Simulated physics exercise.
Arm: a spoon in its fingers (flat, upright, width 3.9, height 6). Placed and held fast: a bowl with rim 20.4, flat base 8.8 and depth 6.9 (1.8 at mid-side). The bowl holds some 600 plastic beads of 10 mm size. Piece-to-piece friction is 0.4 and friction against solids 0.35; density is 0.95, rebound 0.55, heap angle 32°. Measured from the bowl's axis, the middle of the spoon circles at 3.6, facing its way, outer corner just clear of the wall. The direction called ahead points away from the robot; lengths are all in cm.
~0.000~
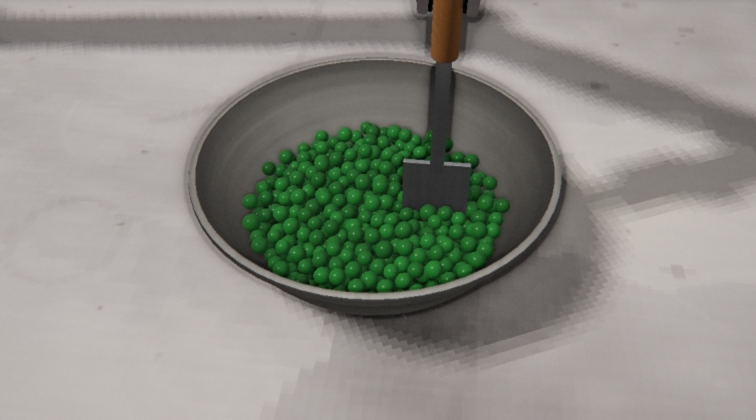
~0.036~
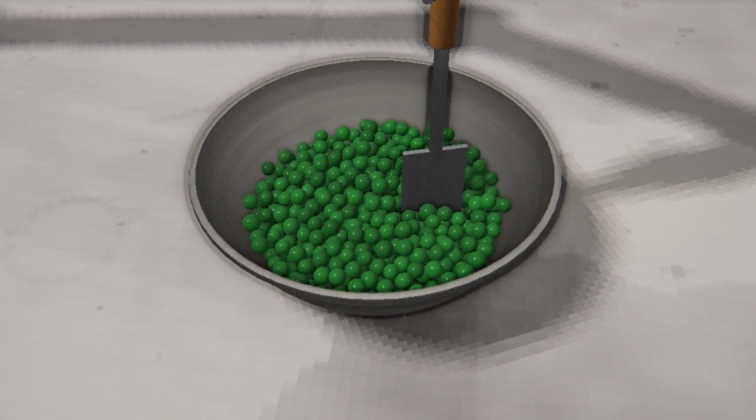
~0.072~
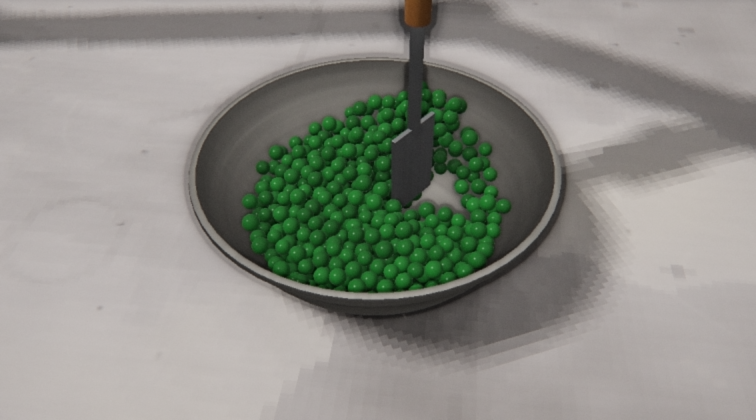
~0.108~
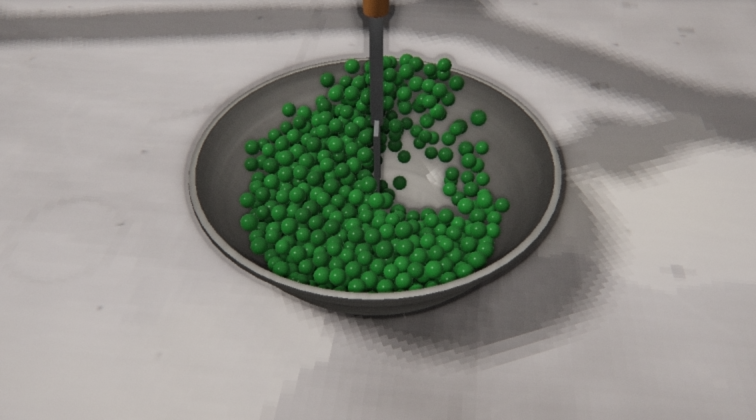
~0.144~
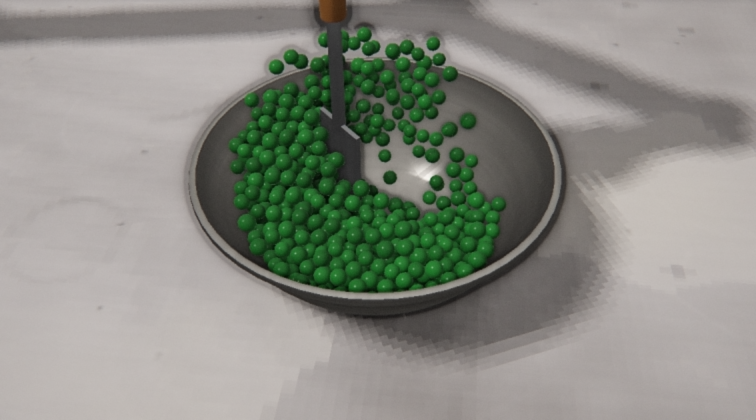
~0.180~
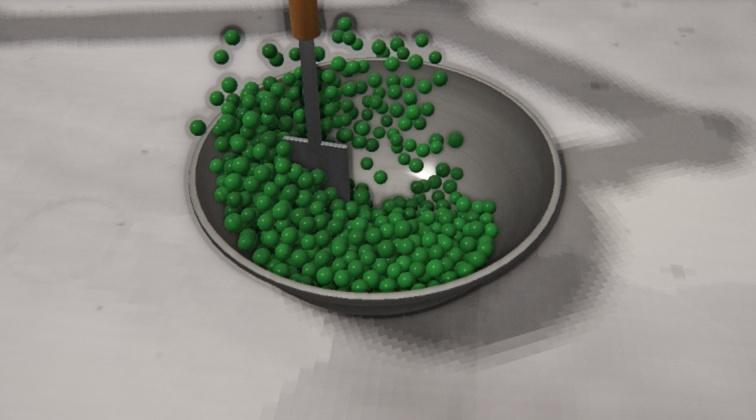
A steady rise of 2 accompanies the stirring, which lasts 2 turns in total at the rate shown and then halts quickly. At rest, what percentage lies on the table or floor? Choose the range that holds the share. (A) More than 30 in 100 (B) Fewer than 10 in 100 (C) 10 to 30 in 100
The answer is C.
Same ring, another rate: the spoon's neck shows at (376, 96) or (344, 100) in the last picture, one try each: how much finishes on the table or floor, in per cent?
Well, about 0 percent the first time and about 5 percent the second.
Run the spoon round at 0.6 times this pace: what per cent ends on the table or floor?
It would come to around 0 percent.
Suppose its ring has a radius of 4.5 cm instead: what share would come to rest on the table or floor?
In that case some 30 per cent.
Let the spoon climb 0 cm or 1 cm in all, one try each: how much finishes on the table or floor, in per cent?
Near 25 in a hundred, then near 20 in a hundred.
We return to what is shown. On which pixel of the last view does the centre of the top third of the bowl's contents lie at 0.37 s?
At about (478, 203).
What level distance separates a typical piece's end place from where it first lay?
Roughly 7 cm, measured level.
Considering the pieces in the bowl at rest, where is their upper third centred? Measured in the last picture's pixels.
Centre, approx.: (415, 183).
By 0.37 s, 23° round, highest piece 9 above the table; 526 in the bowl, 49 on the table or floor, 29 in flight or on the tool.
By 0.57 s, 233° round, highest piece 7 above the table; 503 in the bowl, 96 on the table or floor, 5 in flight or on the tool.
By 0.87 s, 0° round, highest piece 6 above the table; 502 in the bowl, 101 on the table or floor, 1 in flight or on the tool.
By 1.57 s, 0° round, highest piece 6 above the table; 502 in the bowl, 102 on the table or floor.
Final count, 502 in the bowl, 102 on the table or floor. That is 17 % on the table or floor.
